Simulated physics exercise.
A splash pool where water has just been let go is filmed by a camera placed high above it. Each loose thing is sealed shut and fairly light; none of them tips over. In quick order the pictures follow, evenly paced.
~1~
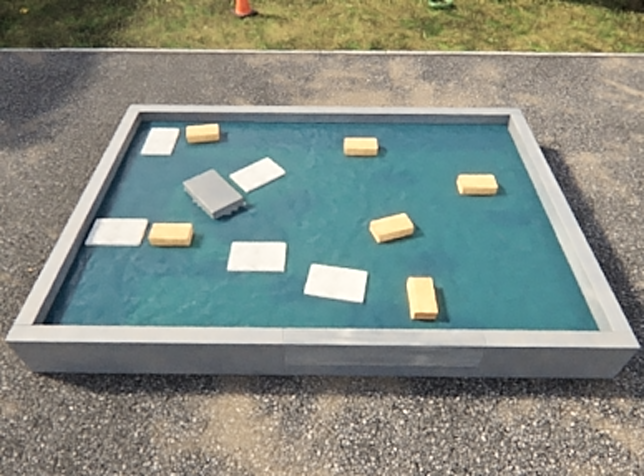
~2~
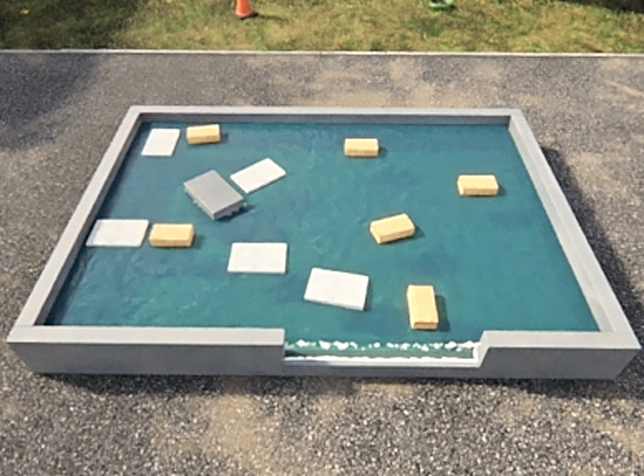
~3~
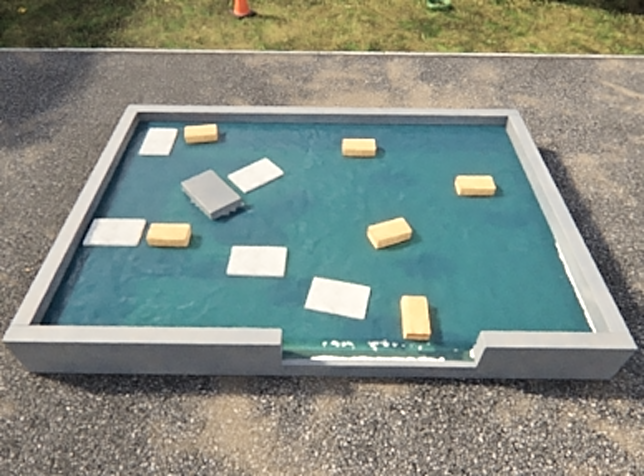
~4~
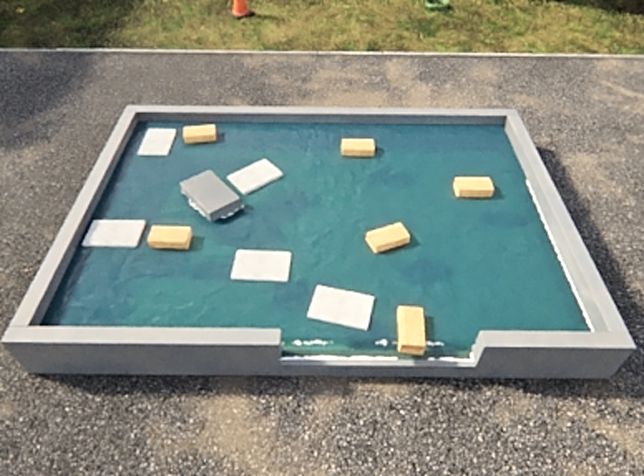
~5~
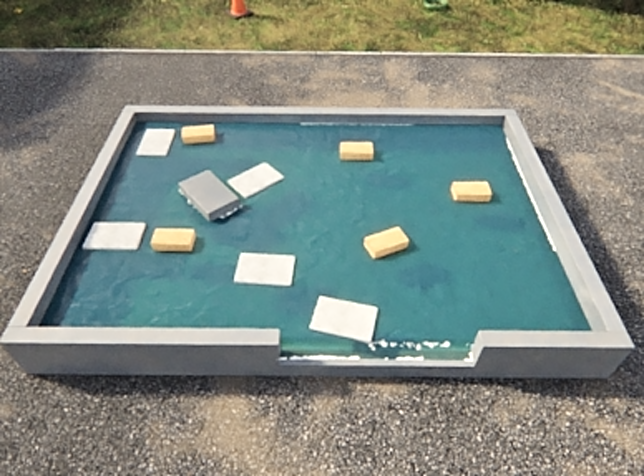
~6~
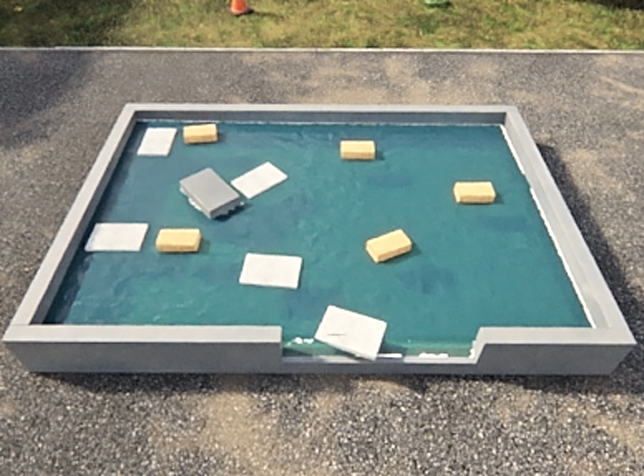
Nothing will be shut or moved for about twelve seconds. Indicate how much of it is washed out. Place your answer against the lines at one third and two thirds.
It sits between the two lines.
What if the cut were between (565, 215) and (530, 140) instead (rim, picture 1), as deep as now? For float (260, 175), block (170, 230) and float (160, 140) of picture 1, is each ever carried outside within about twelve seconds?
Answer, one by one: Not lost, not lost, not lost.
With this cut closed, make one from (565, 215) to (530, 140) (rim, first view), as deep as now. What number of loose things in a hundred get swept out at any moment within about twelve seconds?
Share out: Near 10 %.
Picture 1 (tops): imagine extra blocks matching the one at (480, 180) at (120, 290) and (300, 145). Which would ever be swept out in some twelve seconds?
In order, the first is never leaving and the second is never leaving.
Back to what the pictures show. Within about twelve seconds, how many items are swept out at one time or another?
The total is 4.
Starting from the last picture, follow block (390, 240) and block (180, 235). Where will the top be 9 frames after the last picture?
Roughly (392, 295) and (202, 251).
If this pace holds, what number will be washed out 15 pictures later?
The total is 4.
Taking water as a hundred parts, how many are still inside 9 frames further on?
About 82 percent.
A moment on, 2 of 11 are out; 9 afloat.
Next, 2 of 11 are out; 9 afloat.
Later, 4 of 11 are out; 7 afloat.
In the end, 4 of 11 are out; 7 afloat.
